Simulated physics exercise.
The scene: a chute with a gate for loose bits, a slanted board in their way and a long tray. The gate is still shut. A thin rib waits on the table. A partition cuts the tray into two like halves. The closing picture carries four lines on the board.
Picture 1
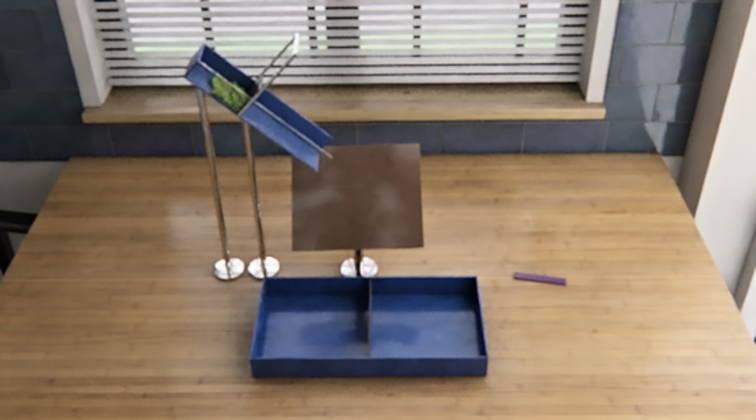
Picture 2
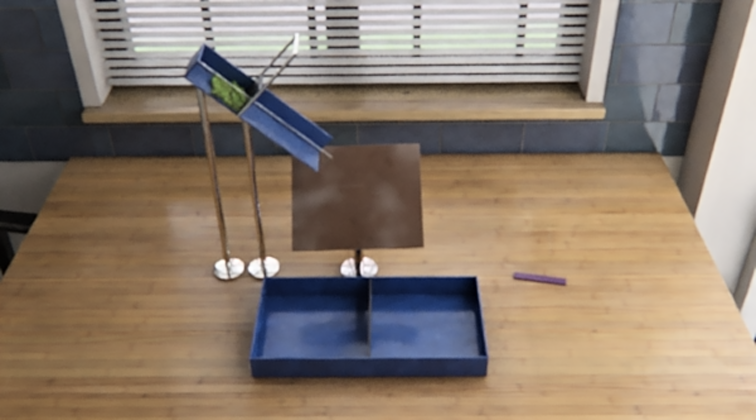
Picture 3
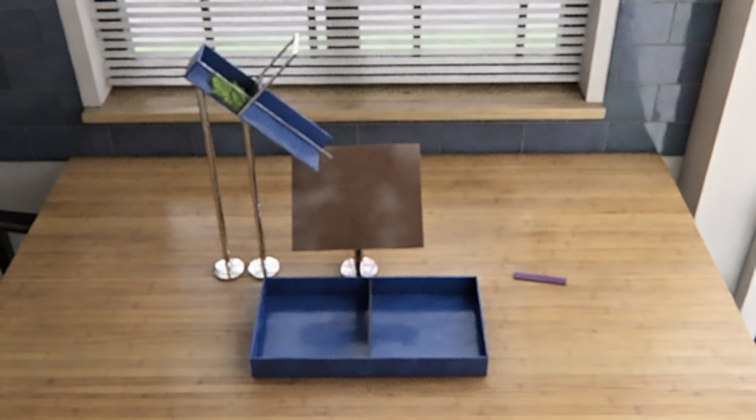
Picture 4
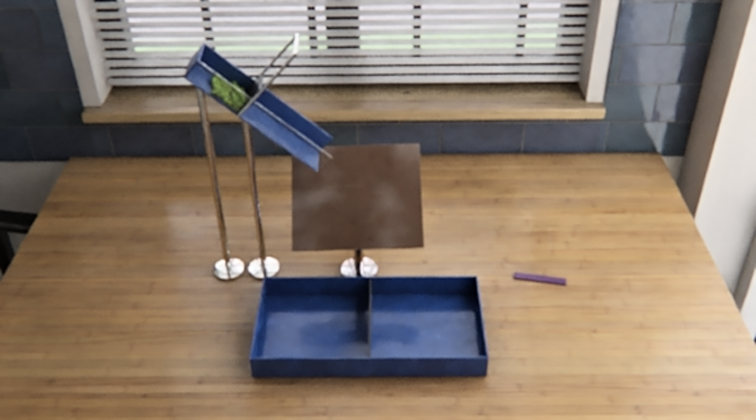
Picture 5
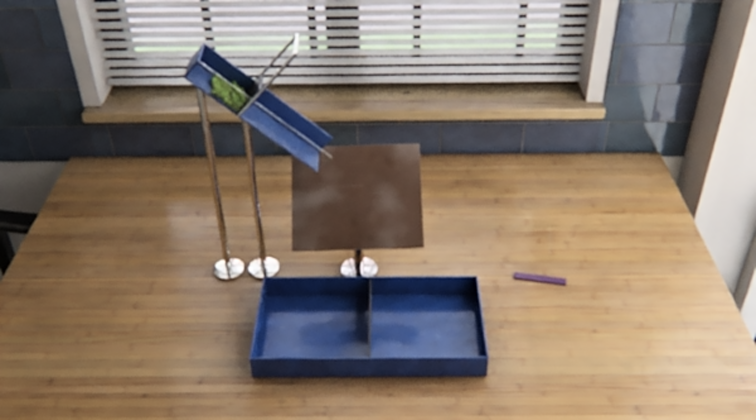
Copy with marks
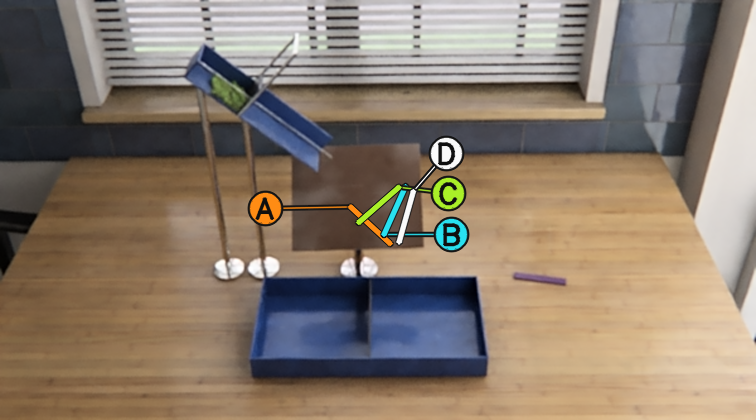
On a wooden table by a window, a blue chute holding something green behind a closed gate slanted toward a brown board behind a divided blue tray, a purple strip lay to the right, and nothing moved.
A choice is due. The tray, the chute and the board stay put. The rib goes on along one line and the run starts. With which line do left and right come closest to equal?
It is B.
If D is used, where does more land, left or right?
The right half.
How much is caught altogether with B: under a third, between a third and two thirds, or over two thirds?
It is over two thirds.
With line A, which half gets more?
The right half.
On the marked copy, line A from (350, 206) to (390, 243); line B from (405, 186) to (384, 234); line C from (398, 187) to (358, 222); line D from (413, 191) to (399, 242).
For line A, of what is caught, a small part in the left half, nearly all in the right.
For line B, of what is caught, about half in the left half, about half in the right.
For line C, of what is caught, most in the left half, about a quarter in the right.
For line D, of what is caught, a small part in the left half, most in the right.
